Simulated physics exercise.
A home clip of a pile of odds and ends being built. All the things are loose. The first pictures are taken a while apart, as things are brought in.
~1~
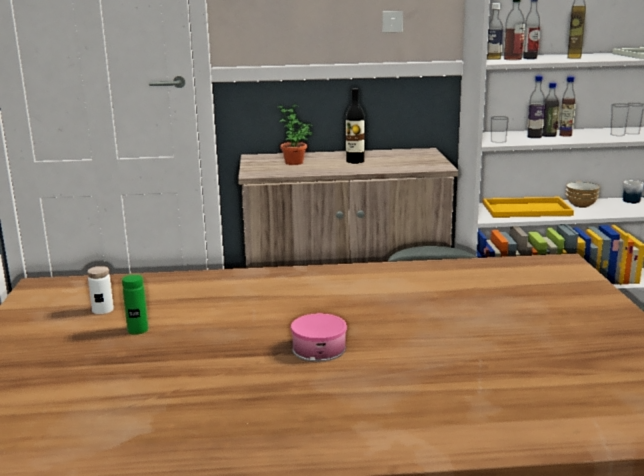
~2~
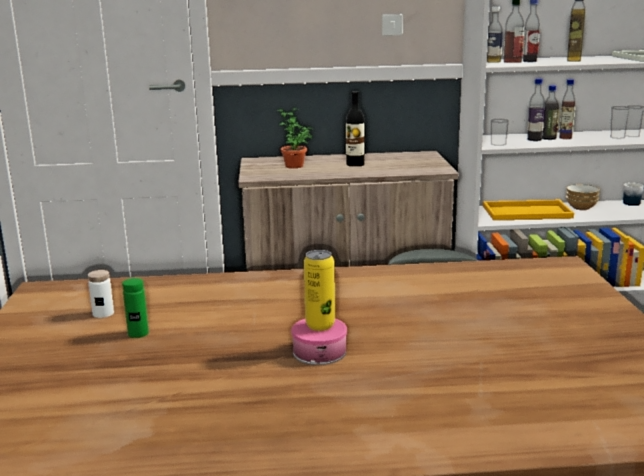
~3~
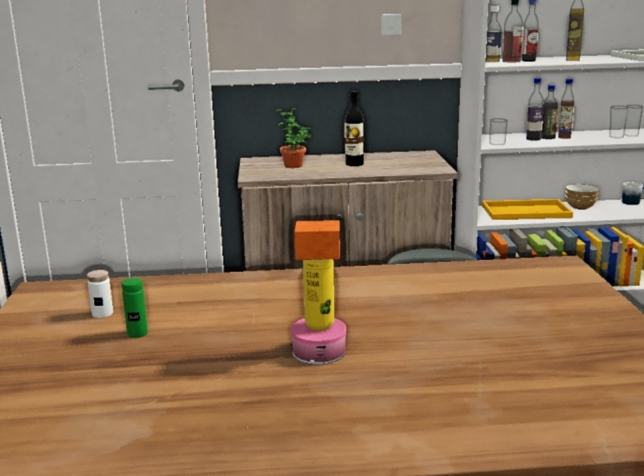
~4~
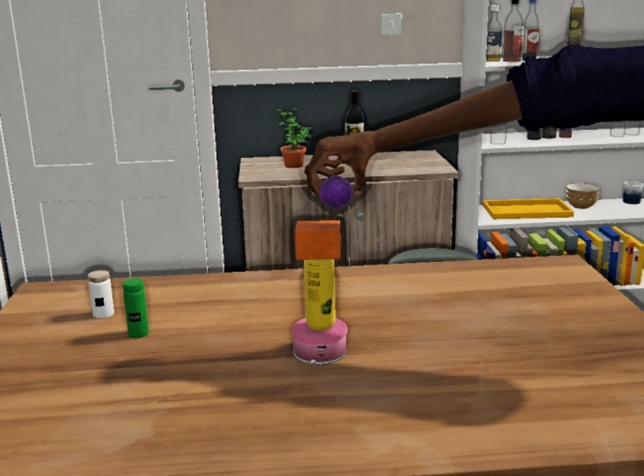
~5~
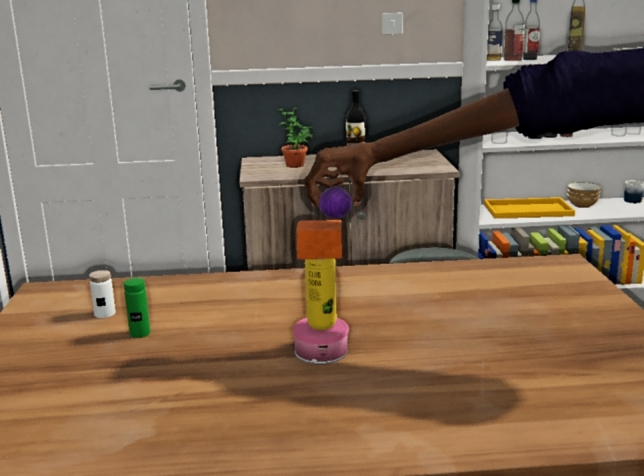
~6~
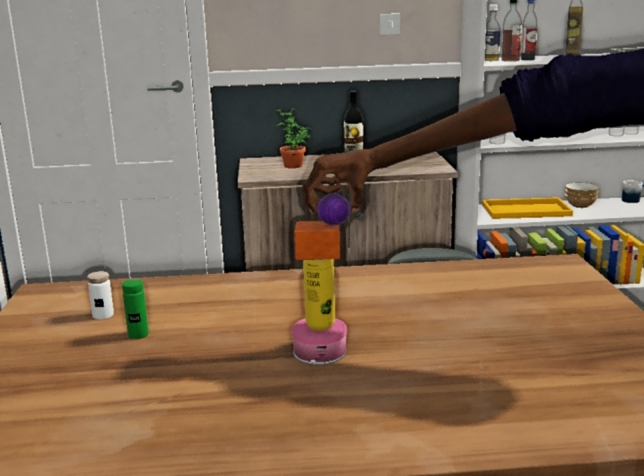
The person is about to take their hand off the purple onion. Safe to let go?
Here the pile keeps its balance.
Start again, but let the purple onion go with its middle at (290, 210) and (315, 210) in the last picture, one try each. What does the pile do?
First try: It loses its balance; second try: It stays up.
Then, 0.60 s on from there, no change.
Then, 1.60 s on from there, purple onion resting near (334, 210).
In the end, all 6 unmoved. At the end, from the last picture's camera, purple onion near (335, 210). The pile stays up.
